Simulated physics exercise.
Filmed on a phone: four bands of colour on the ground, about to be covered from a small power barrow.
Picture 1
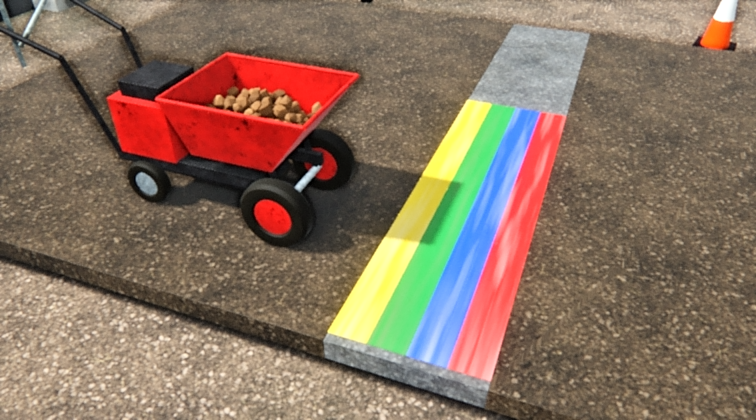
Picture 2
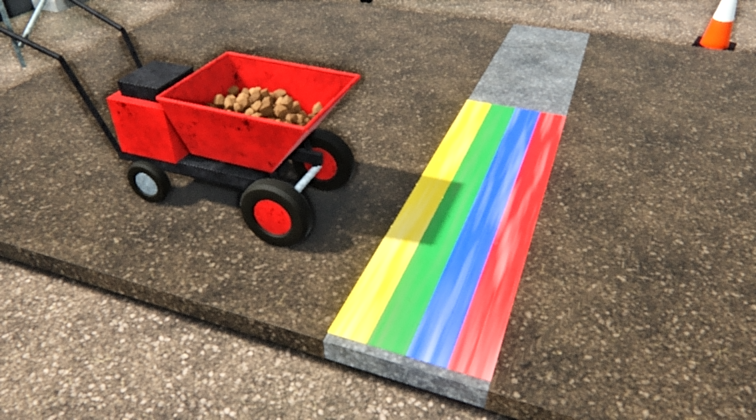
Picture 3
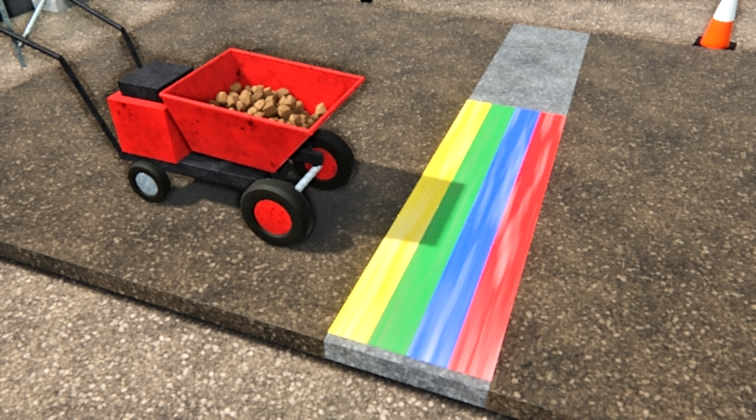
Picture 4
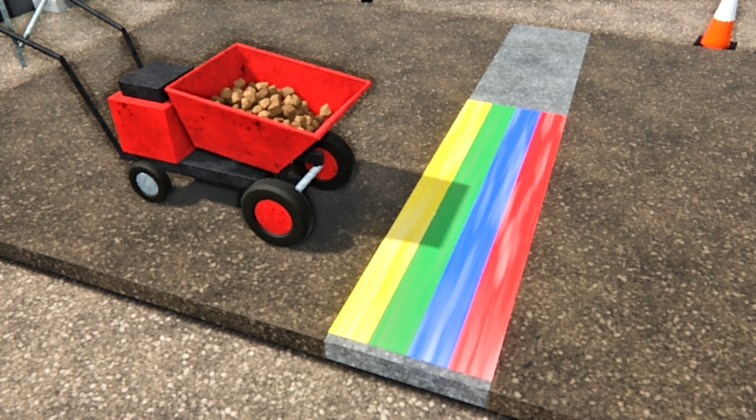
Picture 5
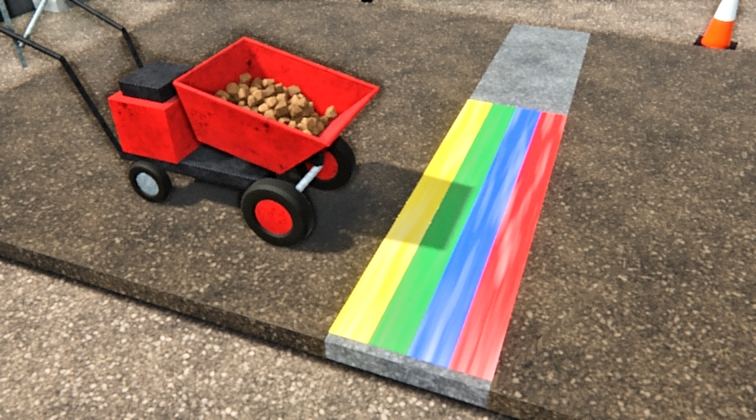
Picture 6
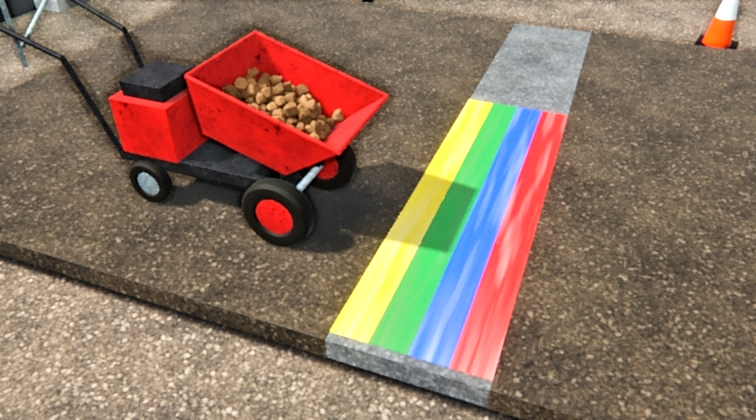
A small red barrow with a skip full of brown clods stands at the left on dark, rough ground, seen from above and to one side in sunlight. To its right lies a grey slab painted with yellow, green, blue and red stripes, with an orange cone at the upper right. The skip tilts slowly forward to the right, its shadow shifting slightly, while the wheels and view stay still.
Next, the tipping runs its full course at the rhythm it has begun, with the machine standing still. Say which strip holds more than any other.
The green one gets the largest share.
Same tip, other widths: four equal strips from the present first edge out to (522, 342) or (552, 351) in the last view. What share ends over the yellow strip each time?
Near 30 % and 30 %.
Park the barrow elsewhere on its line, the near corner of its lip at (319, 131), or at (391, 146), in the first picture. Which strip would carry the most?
At the first place the green strip, at the second the strip in red.
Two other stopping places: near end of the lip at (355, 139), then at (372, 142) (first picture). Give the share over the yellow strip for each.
First some 0, then 0 per cent.
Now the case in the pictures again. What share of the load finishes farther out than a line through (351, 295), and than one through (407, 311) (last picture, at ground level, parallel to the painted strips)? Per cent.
The first gives 90 %, the second 50 %.
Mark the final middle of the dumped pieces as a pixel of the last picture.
Around (442, 241).
Soon, skip tipped steeply; all in the skip.
A while on, skip tipped right over; nearly all in the skip; a stray few over the yellow strip.
Towards the end, skip tipped right over; about a third in the skip; a small part over the yellow strip; about a third over the green strip; about a quarter over the blue strip; a stray few over the red strip; a stray few off the paint.
Finally, skip tipped right over; a small part in the skip; about a quarter over the yellow strip; about a third over the green strip; about a quarter over the blue strip; a small part over the red strip; a stray few off the paint.
